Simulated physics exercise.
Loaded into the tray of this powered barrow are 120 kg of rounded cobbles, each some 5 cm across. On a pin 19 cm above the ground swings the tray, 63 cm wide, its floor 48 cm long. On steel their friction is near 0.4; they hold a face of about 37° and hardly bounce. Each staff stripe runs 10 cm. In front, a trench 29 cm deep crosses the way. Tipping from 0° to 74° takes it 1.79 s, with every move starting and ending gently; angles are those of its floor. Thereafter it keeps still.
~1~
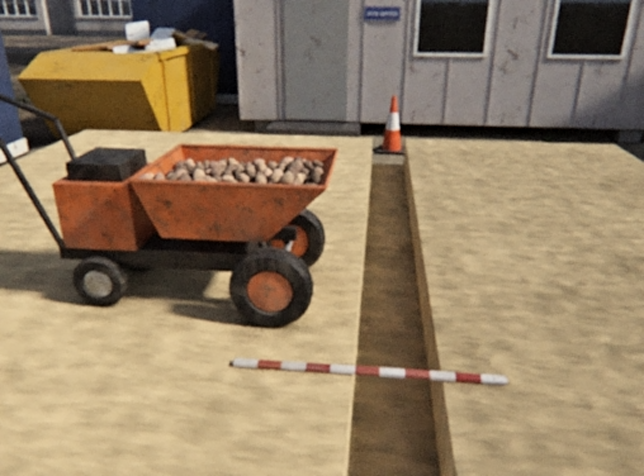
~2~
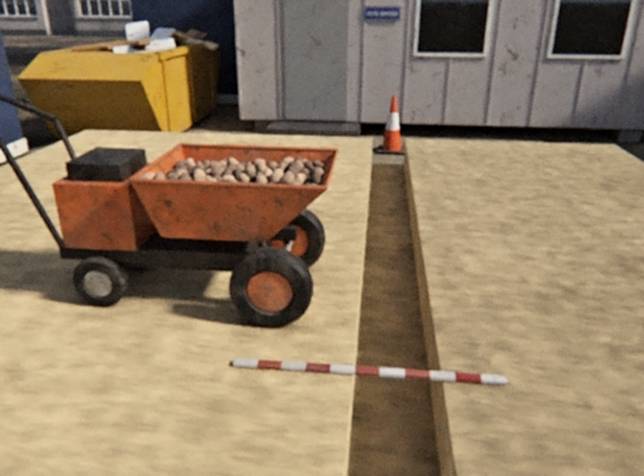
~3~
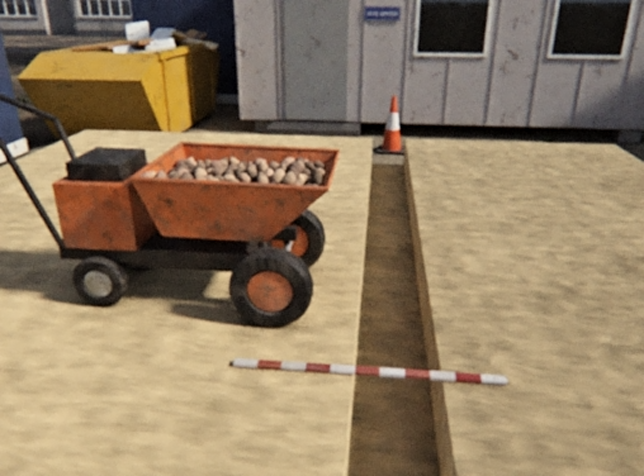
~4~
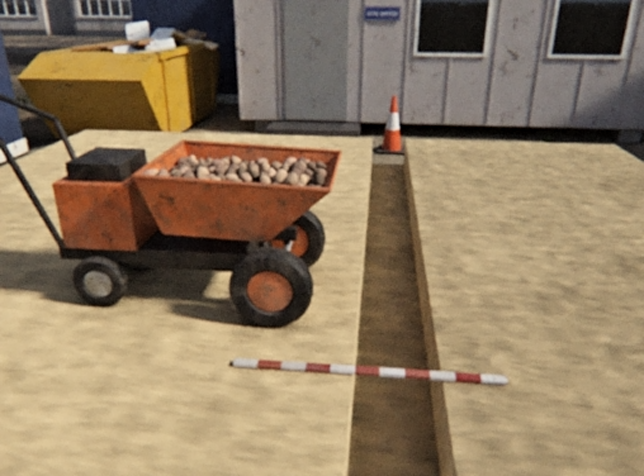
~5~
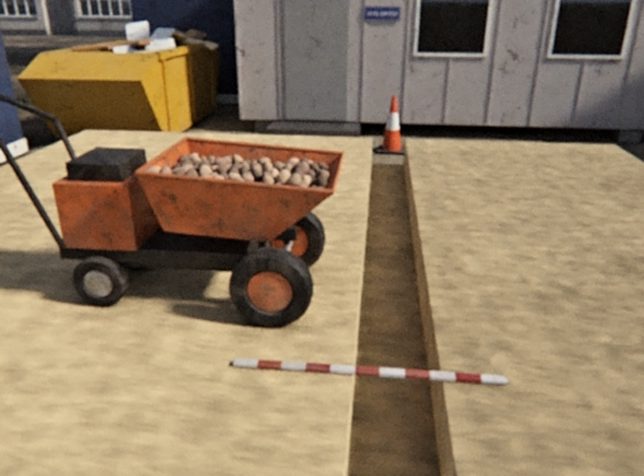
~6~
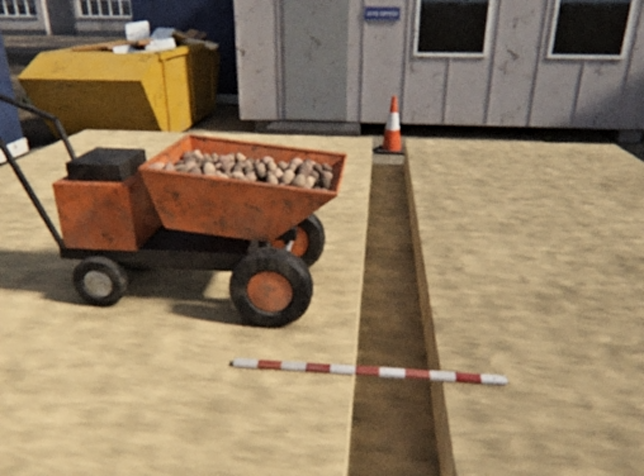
On a sandy yard beside a narrow trench, an orange powered barrow loaded with rounded cobbles stood still while its tray slowly tilted slightly down to the right, the stones staying heaped inside.
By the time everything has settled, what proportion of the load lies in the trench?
About 76 percent of the load.
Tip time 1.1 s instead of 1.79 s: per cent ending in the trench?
Then roughly 70 percent.
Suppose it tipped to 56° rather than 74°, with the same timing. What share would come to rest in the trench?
In that case some 65 per cent.
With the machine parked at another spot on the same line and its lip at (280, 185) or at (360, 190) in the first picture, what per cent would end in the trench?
100 % and 20 %.
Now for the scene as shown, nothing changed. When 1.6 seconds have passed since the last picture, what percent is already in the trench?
I'd put it near 50 per cent.
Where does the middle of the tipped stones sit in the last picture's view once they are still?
Resting centre: About (410, 334).
Then, 1.0 s after the last picture the floor is at 62°, 97 % in the tray, 3 % in the trench; the foremost stones are at (419, 306).
Then, 1.6 s after the last picture the floor is at 74°, 27 % in the tray, 52 % in the trench, 21 % past the trench; the foremost stones are at (528, 294).
Then, 1.9 s after the last picture the floor is at 74°, 4 % in the tray, 72 % in the trench, 24 % past the trench; the foremost stones are at (579, 295).
Then, 3.9 s after the last picture the floor is at 74°, 0 % in the tray, 76 % in the trench, 24 % past the trench; the foremost stones are at (592, 292).
